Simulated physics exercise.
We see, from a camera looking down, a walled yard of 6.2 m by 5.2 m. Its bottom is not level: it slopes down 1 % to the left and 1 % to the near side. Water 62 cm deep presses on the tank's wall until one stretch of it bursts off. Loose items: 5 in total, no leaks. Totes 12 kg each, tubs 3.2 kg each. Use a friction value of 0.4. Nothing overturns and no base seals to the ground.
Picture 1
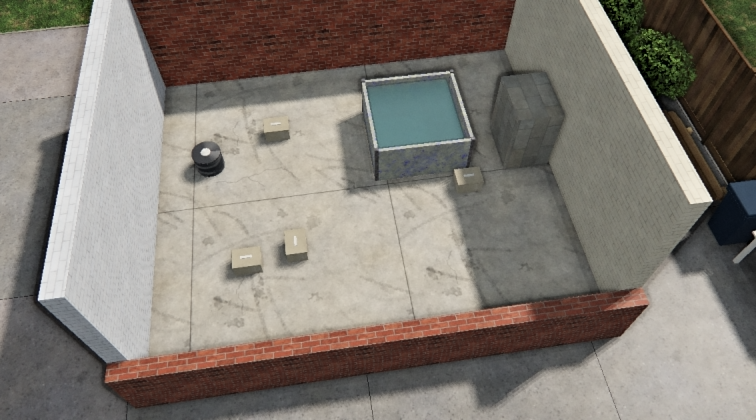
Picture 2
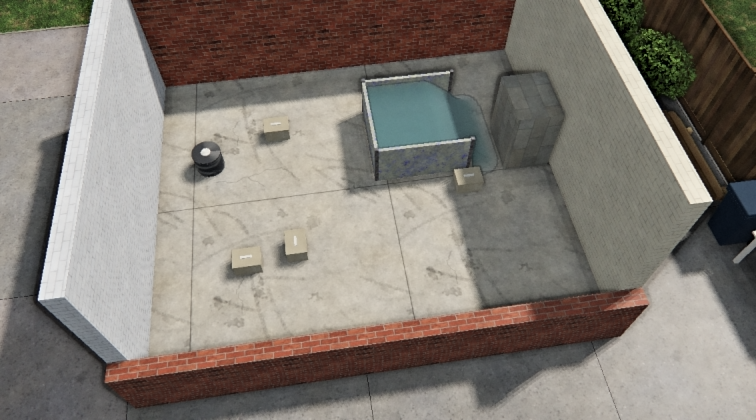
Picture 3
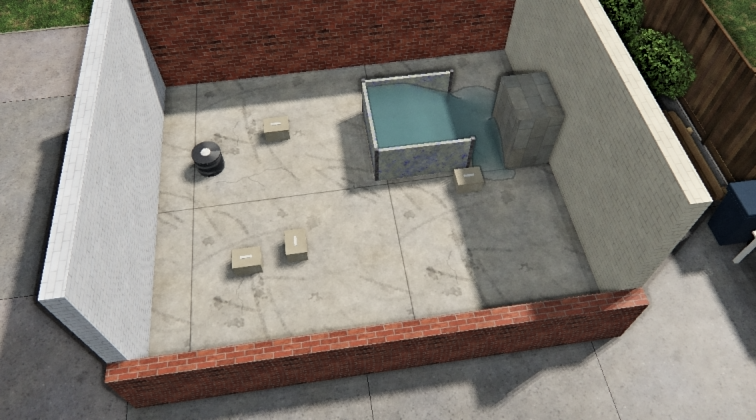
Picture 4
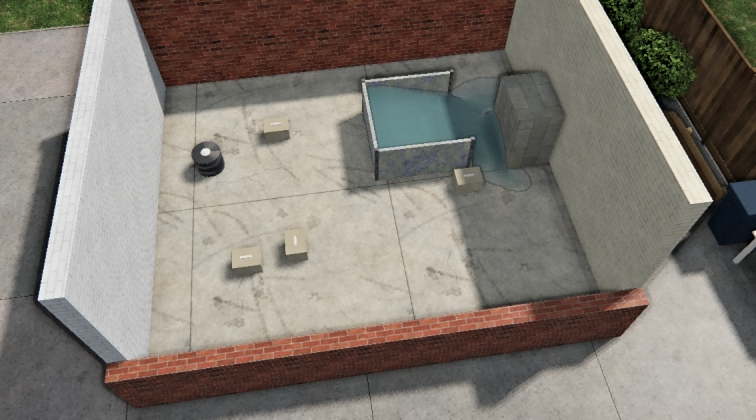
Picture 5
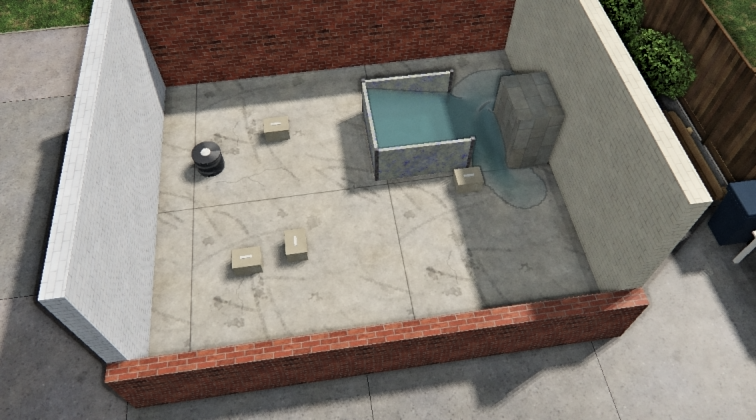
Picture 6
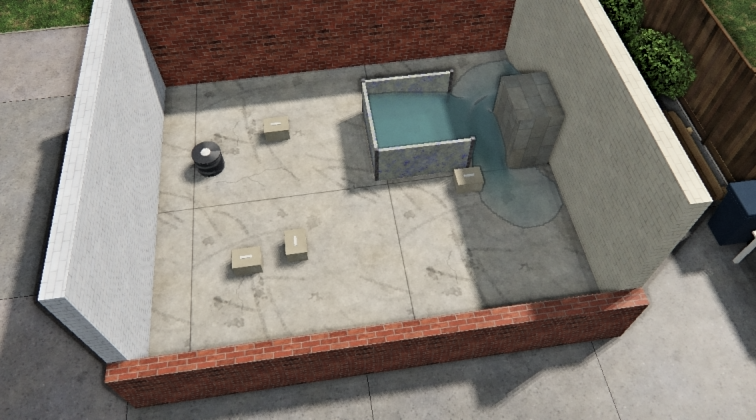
Water pouring from the open right side of a tank, spreading around a grey block in a walled yard, small boxes staying still.
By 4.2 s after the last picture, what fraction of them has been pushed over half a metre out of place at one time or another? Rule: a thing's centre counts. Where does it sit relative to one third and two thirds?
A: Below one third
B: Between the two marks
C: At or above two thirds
The answer is A.
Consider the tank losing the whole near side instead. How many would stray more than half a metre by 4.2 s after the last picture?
Then 1 of them would.
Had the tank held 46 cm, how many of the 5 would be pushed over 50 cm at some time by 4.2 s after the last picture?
Then it comes to 0.
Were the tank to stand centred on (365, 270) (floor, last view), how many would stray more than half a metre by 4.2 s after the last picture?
The count would be 1.
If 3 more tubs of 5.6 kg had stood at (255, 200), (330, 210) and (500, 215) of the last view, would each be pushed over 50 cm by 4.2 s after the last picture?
Note, in sequence: Under threshold; under threshold; over threshold.
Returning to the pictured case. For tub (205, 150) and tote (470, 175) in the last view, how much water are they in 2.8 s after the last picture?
Close to 0 and 2 centimetres.
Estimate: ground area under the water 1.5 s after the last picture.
My estimate is roughly 13 m2.
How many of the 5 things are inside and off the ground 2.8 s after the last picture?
At that instant the tally stands at 0.
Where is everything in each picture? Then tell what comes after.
The first picture shows a tote at (296, 241) rests on the ground; a tote at (469, 175) rests on the ground; 2.0 m2 under water; 0 of 5 have shifted.
The second picture shows a tote at (296, 241), on the bottom; a tote at (469, 175), on the bottom; 2.9 m2 under water; 0 of 5 have shifted.
The third picture shows a tote at (296, 241), on the bottom; a tote at (469, 175) rests on the ground; 3.4 m2 under water; 0 of 5 have shifted.
The fourth picture shows a tote at (296, 241), on the bottom; a tote at (469, 175) rests on the ground; water covers 4.1 m2; 0 of 5 have shifted.
The fifth picture shows a tote at (296, 241), on the bottom; a tote at (469, 175) rests on the ground; 4.6 m2 under water; 0 of 5 have shifted.
The sixth picture shows a tote at (296, 241), on the bottom; a tote at (469, 175), on the bottom; water covers 5.2 m2; 0 of 5 have shifted.
Then, 0.4 s after the last picture 0 of 5 are over 50 cm from their spots; 0 afloat.
Then, 1.5 s after the last picture 0 of 5 are over 50 cm from their spots; 0 afloat.
Then, 2.8 s after the last picture 0 of 5 are over 50 cm from their spots; 0 afloat.
Then, 4.2 s after the last picture 0 of 5 are over 50 cm from their spots, and 0 have been at some point; 0 afloat.
